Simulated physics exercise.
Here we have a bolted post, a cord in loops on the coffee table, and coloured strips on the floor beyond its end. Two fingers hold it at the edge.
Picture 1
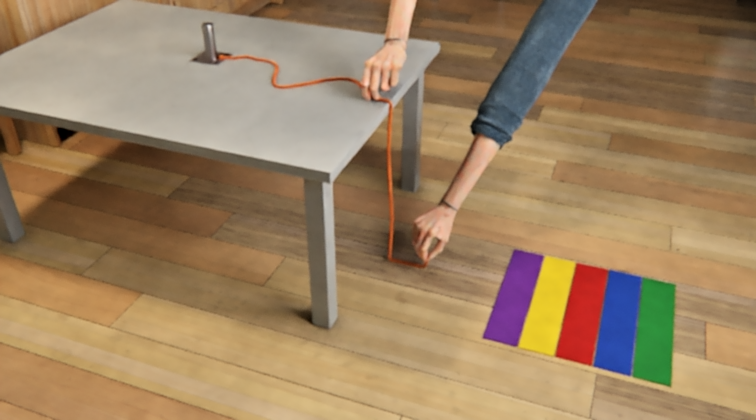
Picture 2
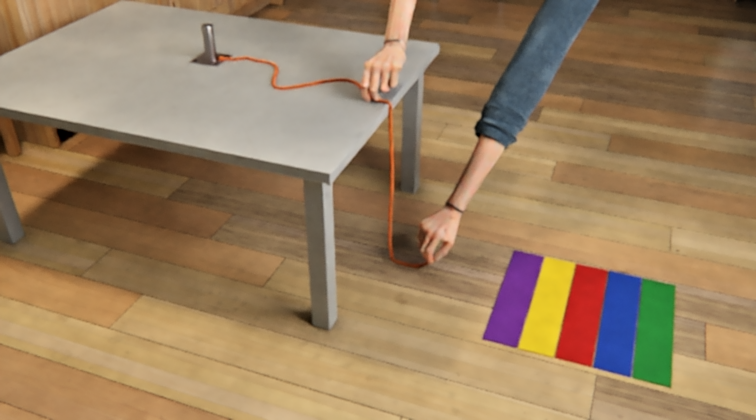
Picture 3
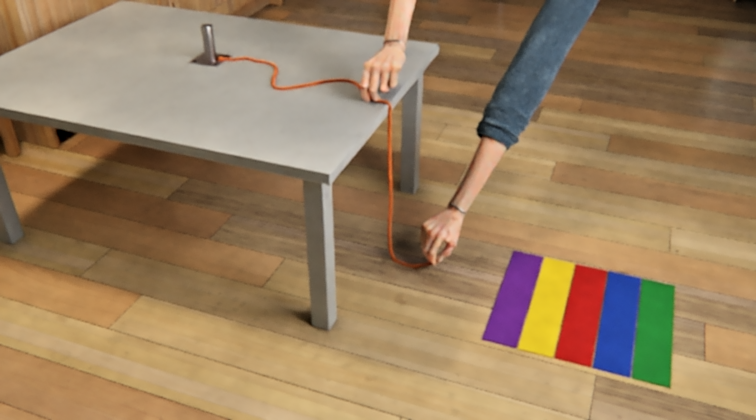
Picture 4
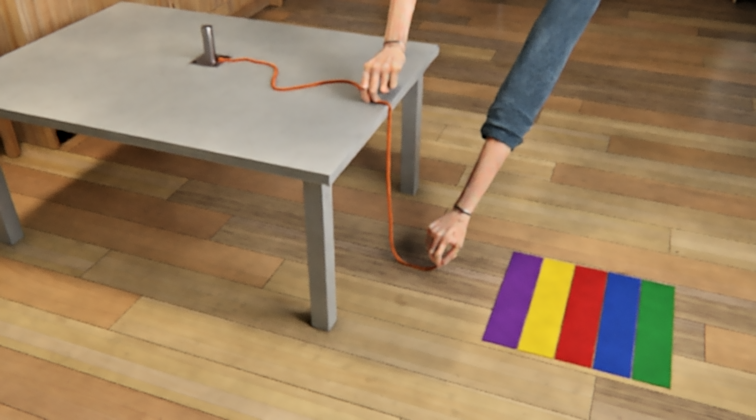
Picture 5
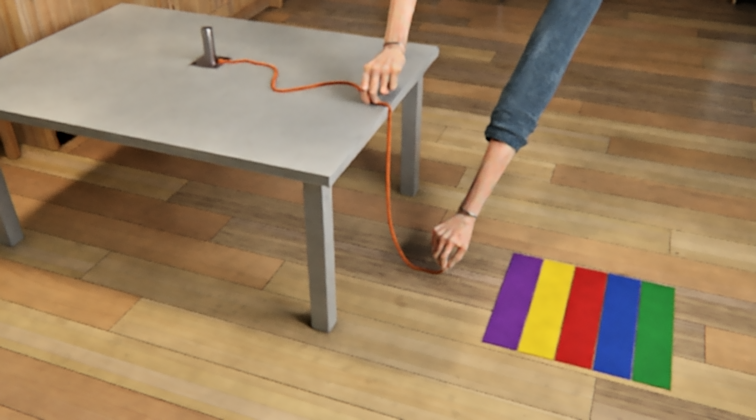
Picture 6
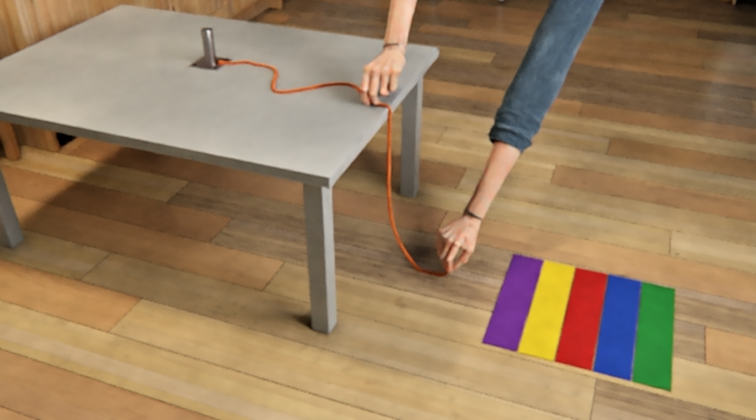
In a room with a wooden floor, an orange cord runs loosely from a post on a gray table and over its edge, pinned there by one hand. The other hand, low by the floor, draws the cord's end slightly right, toward five coloured strips, and the hanging part curves a little.
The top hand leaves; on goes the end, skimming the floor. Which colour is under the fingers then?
It halts on the blue strip.
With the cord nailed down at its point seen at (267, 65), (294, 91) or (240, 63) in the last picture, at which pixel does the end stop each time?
Try by try, around (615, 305), (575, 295) and (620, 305).
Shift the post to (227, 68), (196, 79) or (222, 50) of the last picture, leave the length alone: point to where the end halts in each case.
Try by try, around (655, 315), (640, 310) and (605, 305).
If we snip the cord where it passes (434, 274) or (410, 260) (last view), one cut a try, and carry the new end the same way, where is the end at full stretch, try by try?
About (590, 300) and (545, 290).
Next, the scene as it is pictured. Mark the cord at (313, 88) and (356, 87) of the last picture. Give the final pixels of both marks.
At (354, 95), then (397, 109).
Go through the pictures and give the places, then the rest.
In the first picture, end (428, 258); purple (505, 324); yellow (541, 333); red (577, 342); blue (615, 351); green (654, 361).
In the second picture, end (433, 260); cord through (250, 59) (273, 83) (340, 80) (389, 107) (392, 179) (390, 242).
In the third picture, end (436, 261).
In the fourth picture, end (441, 263); cord through (249, 60) (273, 84) (340, 81) (389, 108) (388, 179) (391, 243).
In the fifth picture, end (447, 266).
In the sixth picture, end (453, 268); cord through (249, 63) (273, 87) (340, 84) (389, 111) (389, 182) (402, 247).
A little later, end near (565, 294); over yellow.
Next, end near (602, 303); over red.
When it is tight, end near (625, 308); over blue. Over blue.
